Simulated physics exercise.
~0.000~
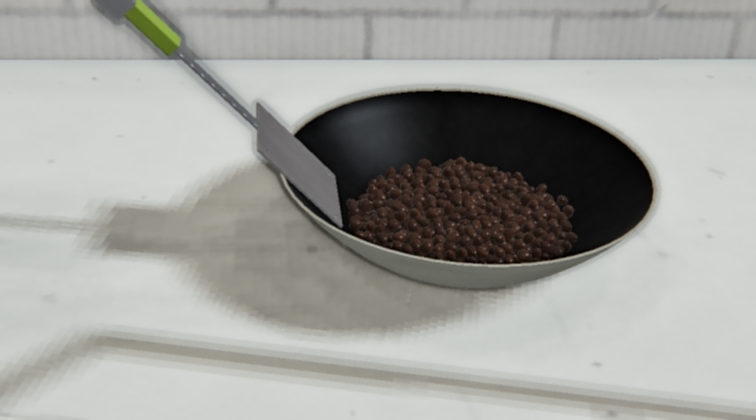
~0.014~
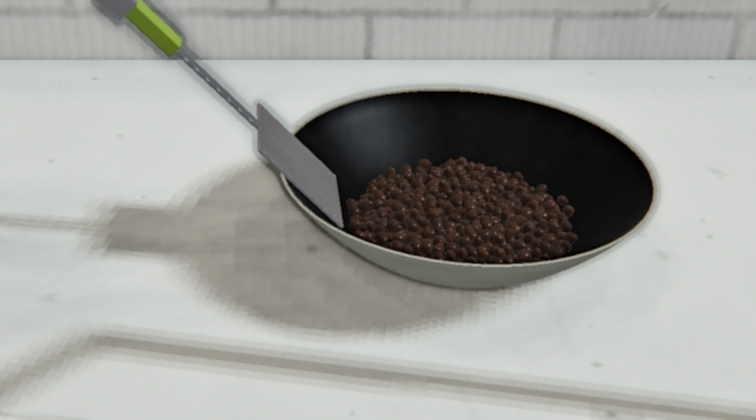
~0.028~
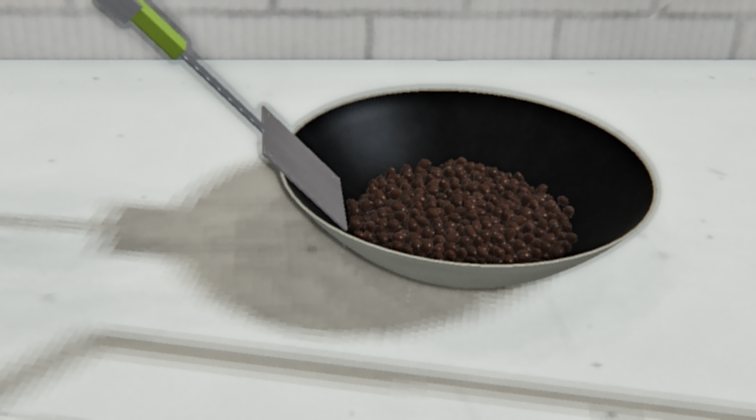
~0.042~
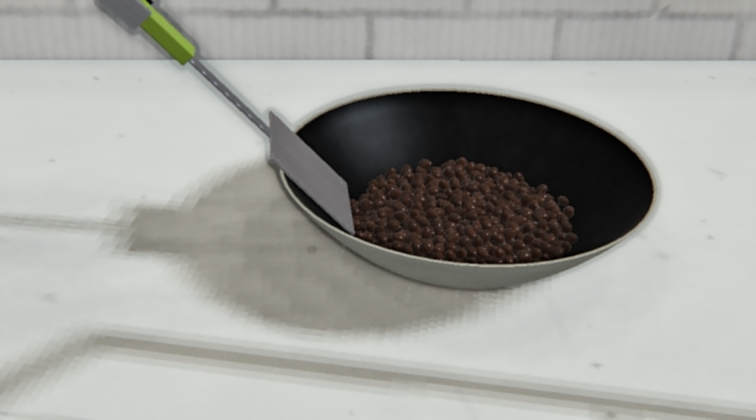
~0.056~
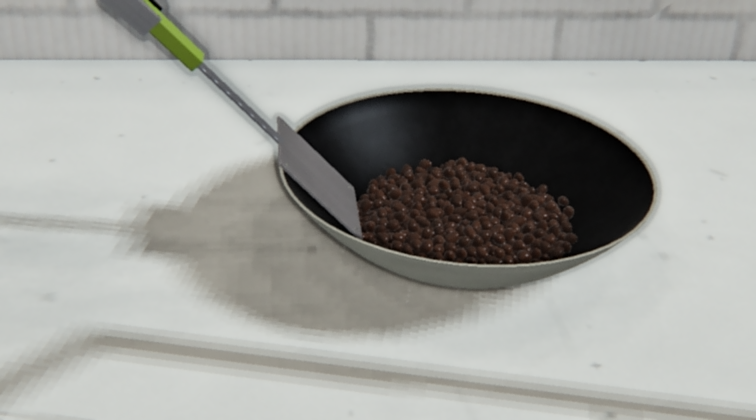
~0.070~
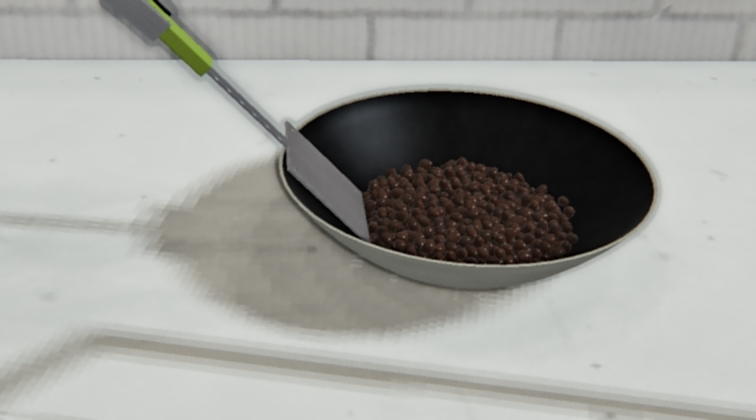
In a black wok of brown beans, a paddle slides slightly right and downward.
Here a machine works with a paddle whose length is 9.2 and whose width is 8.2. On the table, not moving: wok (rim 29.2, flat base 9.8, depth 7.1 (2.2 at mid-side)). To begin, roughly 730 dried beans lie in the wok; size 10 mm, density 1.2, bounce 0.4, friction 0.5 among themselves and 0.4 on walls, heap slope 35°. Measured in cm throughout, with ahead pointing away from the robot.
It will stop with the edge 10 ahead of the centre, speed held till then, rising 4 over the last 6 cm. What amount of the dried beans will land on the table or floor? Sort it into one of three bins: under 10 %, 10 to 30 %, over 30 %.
Bin: 10 to 30 %.
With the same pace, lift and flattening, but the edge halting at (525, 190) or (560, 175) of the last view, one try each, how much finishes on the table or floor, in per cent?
About 0 and 0 per cent.
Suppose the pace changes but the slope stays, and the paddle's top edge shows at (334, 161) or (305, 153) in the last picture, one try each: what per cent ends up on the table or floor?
Close to 45 per cent in the first try and close to 30 per cent in the second.
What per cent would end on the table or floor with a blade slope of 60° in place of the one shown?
I'd expect near 20 percent then.
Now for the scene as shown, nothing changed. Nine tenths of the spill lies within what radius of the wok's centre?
Around 25 centimetres.
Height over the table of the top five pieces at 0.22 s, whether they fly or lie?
Around 6 cm above the table.
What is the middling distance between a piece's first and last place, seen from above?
Somewhere about 6 centimetres, I'd say.
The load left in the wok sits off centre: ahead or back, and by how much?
Ahead, by around 5.0 cm.
After 0.22 s, sloping 47°, highest piece 6 above the table; 727 in the wok.
After 0.37 s, sloping 47°, highest piece 9 above the table; 727 in the wok.
After 0.65 s, sloping 47°, highest piece 9 above the table; 609 in the wok, 96 on the table or floor, 22 on the blade or in flight.
After 1.70 s, sloping 47°, highest piece 8 above the table; 609 in the wok, 118 on the table or floor.
At rest, 609 in the wok, 118 on the table or floor. That is 16 % on the table or floor.
